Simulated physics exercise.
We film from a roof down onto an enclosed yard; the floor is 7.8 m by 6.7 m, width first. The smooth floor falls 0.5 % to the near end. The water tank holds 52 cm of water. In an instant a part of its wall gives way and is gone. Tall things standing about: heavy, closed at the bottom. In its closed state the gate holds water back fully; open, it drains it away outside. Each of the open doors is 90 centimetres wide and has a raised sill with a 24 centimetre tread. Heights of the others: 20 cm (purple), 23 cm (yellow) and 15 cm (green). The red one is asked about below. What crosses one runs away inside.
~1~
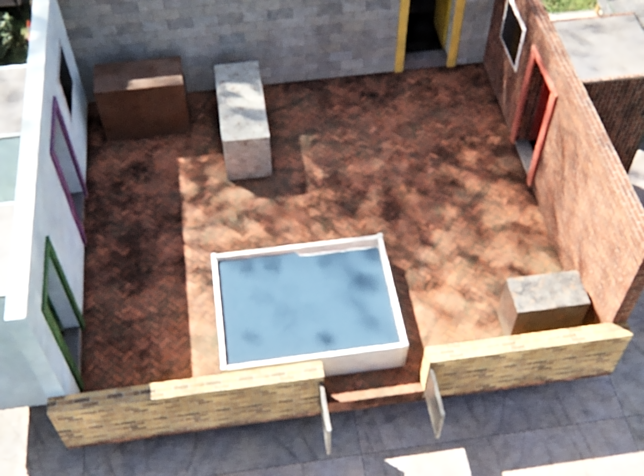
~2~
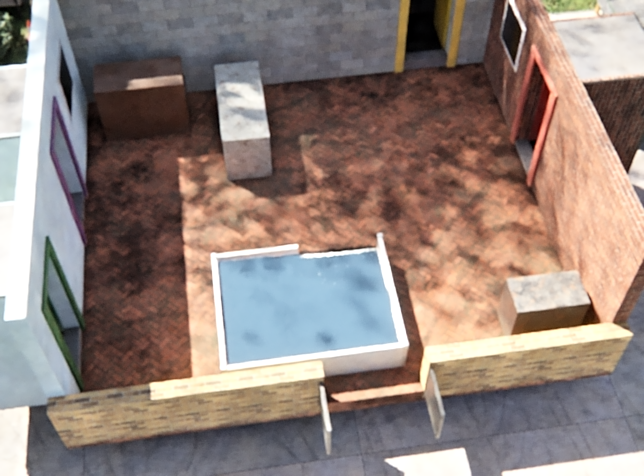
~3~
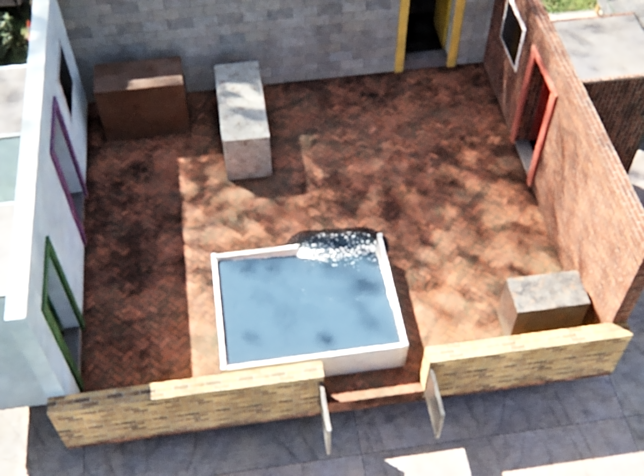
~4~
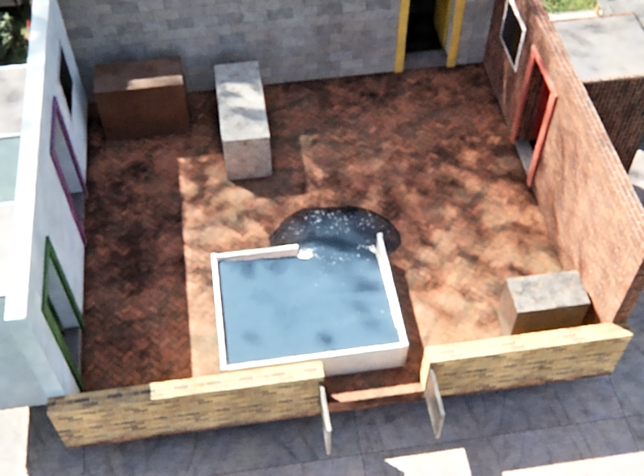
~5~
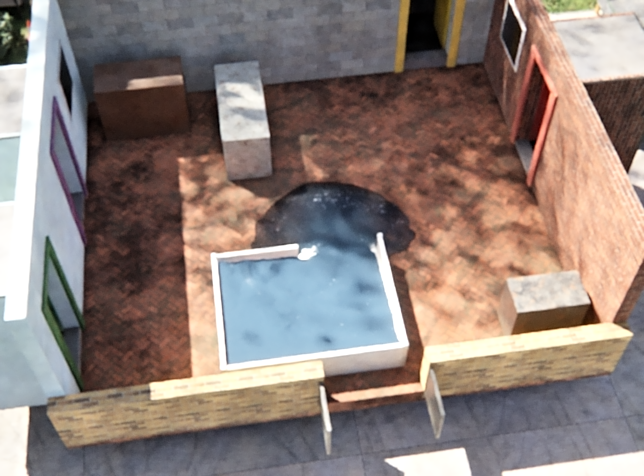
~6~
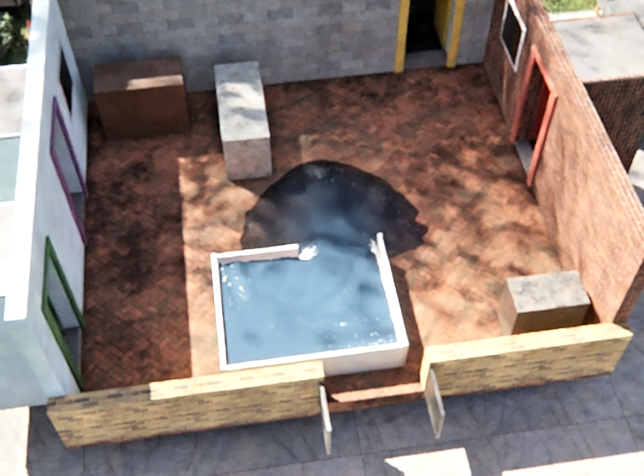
A walled yard with a mottled red-brown brick floor is seen from a fixed viewpoint high above its near side. A white-rimmed tank of blue water stands near the front wall, with brown and grey blocks behind, a green-edged door left, a yellow one at the back and a red one right. Part of the tank's far wall vanishes, and water pours through, foaming, then spreads backward in a widening dark, rounded pool.
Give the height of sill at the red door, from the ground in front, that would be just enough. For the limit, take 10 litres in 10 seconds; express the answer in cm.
Close to 6.5 cm.
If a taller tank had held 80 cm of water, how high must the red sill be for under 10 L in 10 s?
Roughly 11.5 cm high.
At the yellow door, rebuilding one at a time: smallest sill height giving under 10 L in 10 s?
Yellow - roughly 13.0 cm.
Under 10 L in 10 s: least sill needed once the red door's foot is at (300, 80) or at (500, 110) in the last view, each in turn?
Roughly 19 and 12.5 cm.
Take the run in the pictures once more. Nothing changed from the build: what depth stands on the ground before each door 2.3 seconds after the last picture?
In cm: Purple 0, yellow 16, green 0, red 7.
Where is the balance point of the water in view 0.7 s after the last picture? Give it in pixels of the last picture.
Look at about (314, 286) in the last view.
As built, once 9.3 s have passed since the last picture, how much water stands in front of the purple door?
About 1.5 cm.
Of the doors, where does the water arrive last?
Green.
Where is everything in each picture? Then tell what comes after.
In the first frame, the water tank at (306, 301) is whole and still, 52 cm deep; the red door at (532, 122) is dry.
In the second frame, water pours out on the far side and has run 0.3 m, to a hidden place; about 6 cm deep outside, 52 cm at the back.
In the third frame, the front is at (300, 237), 0.7 m from the gap on the far side; 0.8 m2 of floor is wet, 52 cm left at the back.
In the fourth frame, the gap is on the far side, the front 1.2 m out at (304, 214); the back of the water tank holds 52 cm.
In the fifth frame, the gap is on the far side, the front 1.8 m out at (309, 186); the back of the water tank holds 52 cm.
In the sixth frame, water pours out on the far side and has run 2.2 m, to (306, 166); about 4 cm deep outside, 50 cm at the back; 2.4 m in a straight line remain to the red door at (532, 122).
Then, 0.7 s after the last picture water covers 25 % of the floor, deepest (30 cm) near (358, 256); it has not reached the red door.
Then, 2.3 s after the last picture water covers 50 % of the floor, deepest (26 cm) near (481, 63); 7 cm at the red door, 0 litres in over its 10 cm sill.
Then, 9.3 s after the last picture water covers 95 % of the floor, deepest (13 cm) near (429, 364); 7 cm at the red door, 0 litres in over its 10 cm sill.
At the red door as built, the water peaked near 10 cm, 4.9 s after the last picture.
With a sill of 5 cm, 23 litres would have come in within the 10 s; with 7 cm, 6 litres. So under 10 litres takes about 6.5 cm.
